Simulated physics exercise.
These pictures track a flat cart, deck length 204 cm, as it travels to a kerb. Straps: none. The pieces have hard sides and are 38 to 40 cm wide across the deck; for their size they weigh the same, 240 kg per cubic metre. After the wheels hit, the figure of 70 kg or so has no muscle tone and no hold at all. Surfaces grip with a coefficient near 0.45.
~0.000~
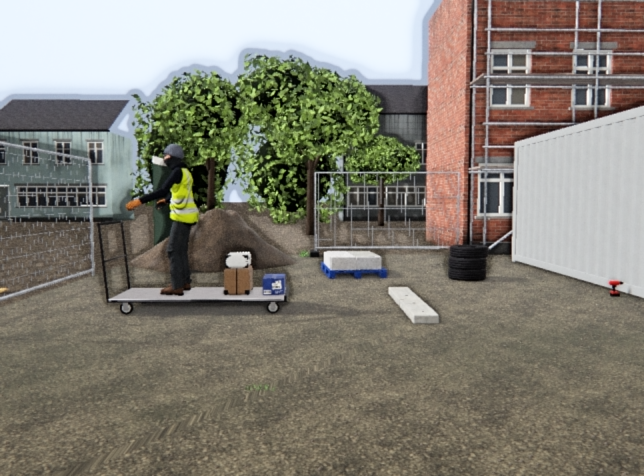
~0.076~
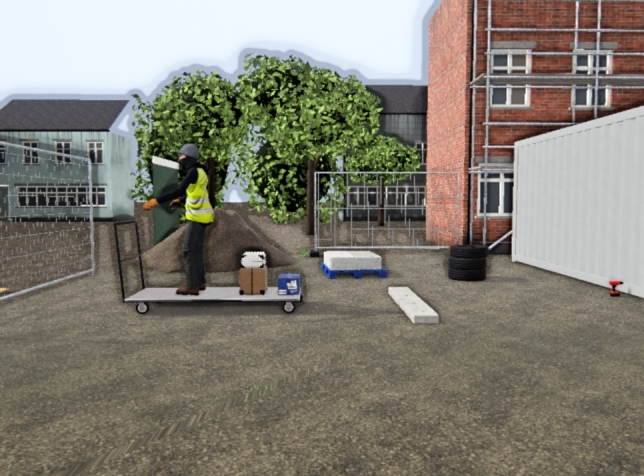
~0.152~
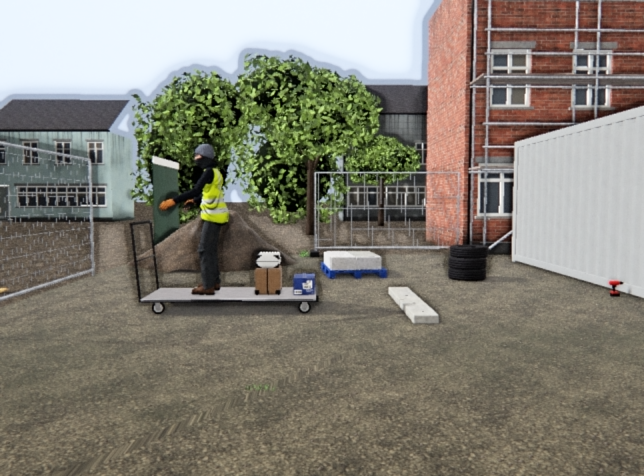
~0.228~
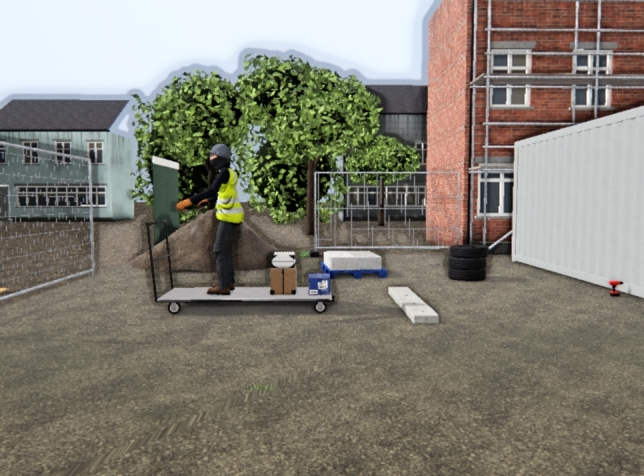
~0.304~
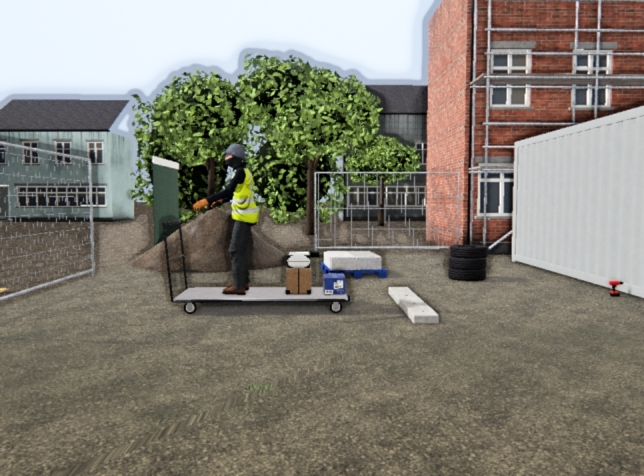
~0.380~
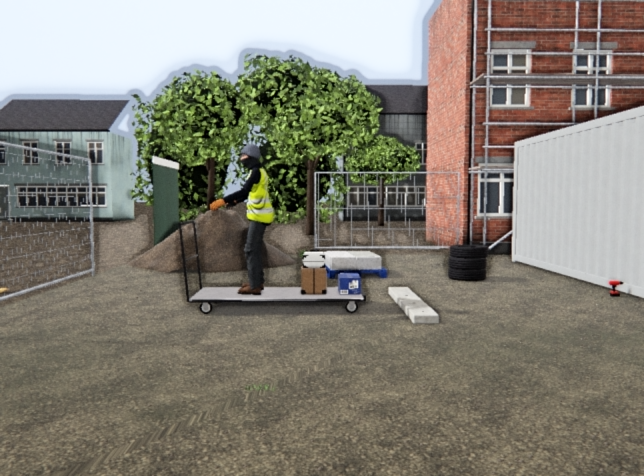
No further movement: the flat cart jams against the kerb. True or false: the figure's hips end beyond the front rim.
True.
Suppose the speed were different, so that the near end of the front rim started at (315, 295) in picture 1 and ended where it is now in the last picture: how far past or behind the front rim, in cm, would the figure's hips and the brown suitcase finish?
Then hips 50 behind, brown 40 behind.
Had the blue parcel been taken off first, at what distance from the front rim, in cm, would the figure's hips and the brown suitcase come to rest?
Then hips 10 behind, brown 20 behind.
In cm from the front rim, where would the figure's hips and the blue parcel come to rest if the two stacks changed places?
Well, the hips would sit 30 centimetres behind the rim, with the blue item 50 centimetres behind.
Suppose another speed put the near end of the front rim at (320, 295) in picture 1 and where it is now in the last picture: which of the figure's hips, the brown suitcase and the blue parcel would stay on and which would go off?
Result: Hips safe; brown safe; blue safe.
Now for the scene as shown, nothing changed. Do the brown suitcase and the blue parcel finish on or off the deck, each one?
Result - brown: Stays; blue: Stays.
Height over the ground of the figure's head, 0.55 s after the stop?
Height: Approx. 90 cm up.
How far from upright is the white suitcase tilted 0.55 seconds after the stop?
I'd put the tilt near 110 degrees.
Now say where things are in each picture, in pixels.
The first picture shows hips (185, 215), blue parcel (274, 284), rim corner (285, 299); 0 cm covered, 149 to go.
The second picture shows hips (200, 215), blue parcel (289, 284), rim corner (301, 299); 19 cm covered, 130 to go.
The third picture shows hips (215, 215), blue parcel (304, 284), rim corner (317, 299); 37 cm covered, 111 to go.
The fourth picture shows hips (230, 215), blue parcel (319, 284), rim corner (333, 298); 56 cm covered, 93 to go.
The fifth picture shows hips (246, 215), blue parcel (334, 284), rim corner (349, 298); 75 cm covered, 74 to go.
The sixth picture shows hips (261, 215), blue parcel (349, 284), rim corner (365, 298); 93 cm covered, 55 to go. Speed about 2.5 m/s.
Impact comes at 0.60 s.
After 0.85 s the figure's hips are 60 cm behind the rim, near (359, 233) in the last picture's view.
After 1.15 s the figure's hips are 2 cm past the rim, near (408, 265) in the last picture's view.
After 1.60 s the figure's hips are 45 cm past the rim, near (442, 297) in the last picture's view.
At rest, 2.3 s, past the rim, white suitcase and the figure's hips; behind it, brown suitcase and blue parcel.
